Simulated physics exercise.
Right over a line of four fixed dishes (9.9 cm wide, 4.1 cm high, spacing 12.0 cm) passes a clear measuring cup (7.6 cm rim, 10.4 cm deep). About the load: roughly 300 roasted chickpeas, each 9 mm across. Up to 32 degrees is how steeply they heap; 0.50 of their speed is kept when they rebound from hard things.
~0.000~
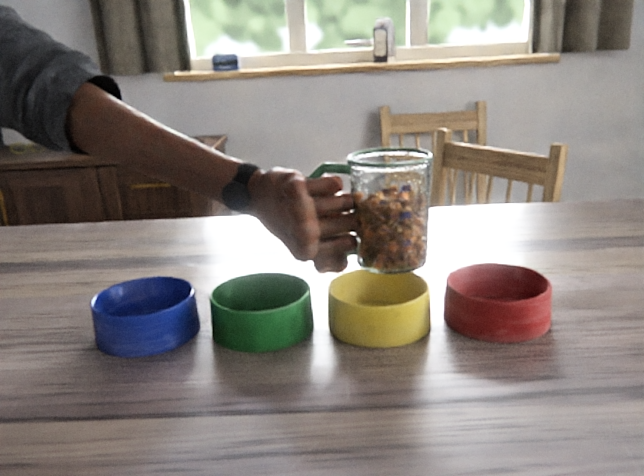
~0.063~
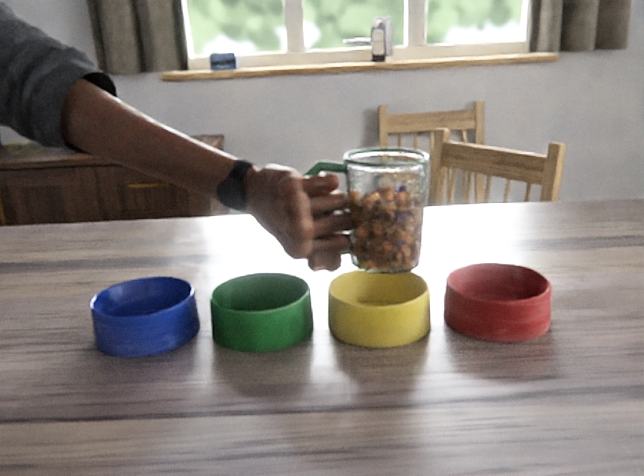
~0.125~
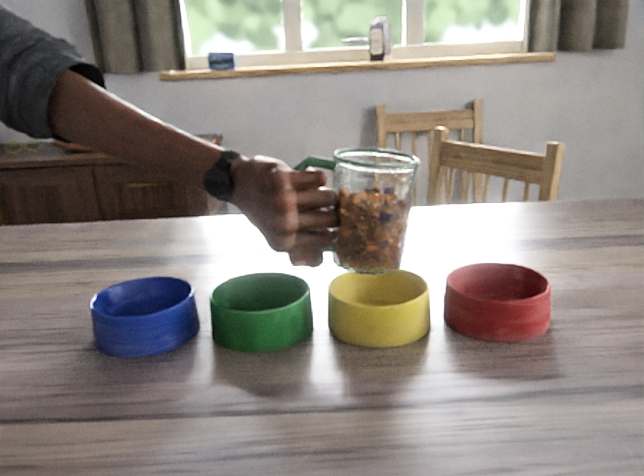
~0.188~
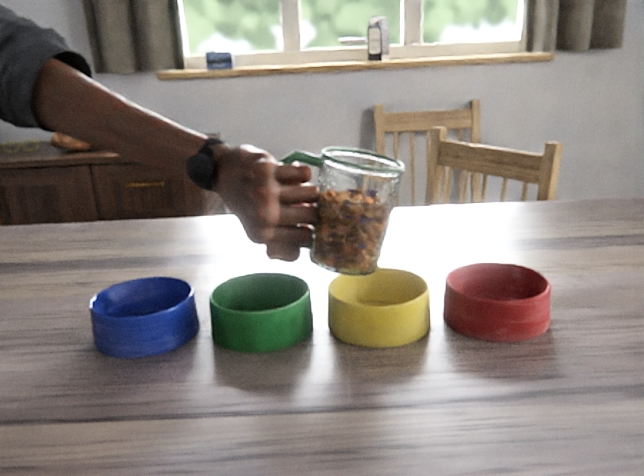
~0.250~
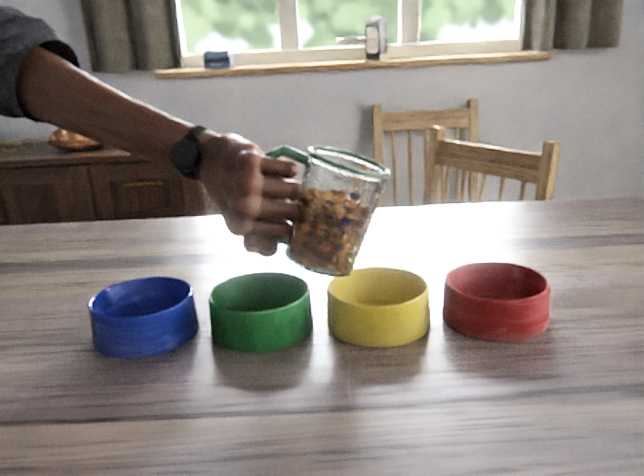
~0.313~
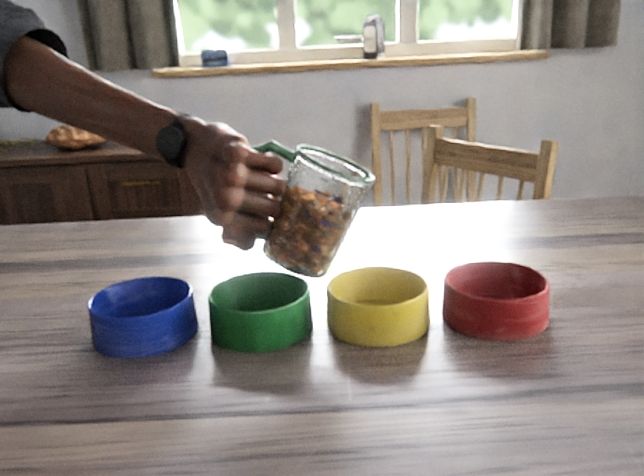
At a wooden table by a window, a hand held a clear cup of small brown pieces above four colored dishes, then moved it left from over the yellow one while tilting it rightward.
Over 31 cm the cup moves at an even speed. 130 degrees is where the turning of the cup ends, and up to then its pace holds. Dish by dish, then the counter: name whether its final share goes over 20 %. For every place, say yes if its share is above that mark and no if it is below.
Red: No, blue: Yes, green: No, yellow: No, counter: No.
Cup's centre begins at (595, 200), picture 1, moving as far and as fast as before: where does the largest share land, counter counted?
The largest share ends at counter.
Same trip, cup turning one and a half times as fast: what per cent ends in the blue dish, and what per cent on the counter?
In that case I'd put blue at 80 and the counter at 20.
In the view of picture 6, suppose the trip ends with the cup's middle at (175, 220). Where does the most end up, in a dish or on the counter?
Most goes to: Green.
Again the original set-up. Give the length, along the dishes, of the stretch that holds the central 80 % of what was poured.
Length: Approx. 6 cm.
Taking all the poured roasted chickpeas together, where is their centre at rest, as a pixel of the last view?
Approximately (141, 311) in the last view.
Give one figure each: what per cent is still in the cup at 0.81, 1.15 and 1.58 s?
100, 95, 5.
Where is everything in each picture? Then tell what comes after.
Cup at (391, 210), tilt 0 degrees, lip at (431, 155), moved 0.0 cm; middle of the pieces at (391, 228); red dish at (498, 281); yellow dish at (378, 286); green dish at (260, 291); blue dish at (143, 296), in the first picture.
Cup at (386, 210), tilt 2 degrees, lip at (427, 156), moved 0.5 cm; middle of the pieces at (385, 228), in the second picture.
Cup at (371, 211), tilt 6 degrees, lip at (417, 160), moved 1.9 cm; middle of the pieces at (370, 229), in the third picture.
Cup at (353, 212), tilt 13 degrees, lip at (403, 166), moved 3.7 cm; middle of the pieces at (349, 230), in the fourth picture.
Cup at (334, 212), tilt 19 degrees, lip at (388, 172), moved 5.4 cm; middle of the pieces at (328, 230), in the fifth picture.
Cup at (315, 213), tilt 25 degrees, lip at (373, 179), moved 7.2 cm; middle of the pieces at (308, 230); red dish at (496, 280); yellow dish at (377, 285); green dish at (259, 291); blue dish at (141, 296). The cup turns about 100 degrees a second and travels 29 cm a second, in the sixth picture.
After 0.81 s, tilt 75 degrees; cup holds 100 %.
Then, at 1.15 s, tilt 109 degrees; cup holds 95 %, blue 5 %.
After 1.58 s, tilt 130 degrees; cup holds 5 %, blue 95 %.
In the end, at 2.0 s, red 0 %, blue 100 %, green 0 %, yellow 0 %, counter 0 %.
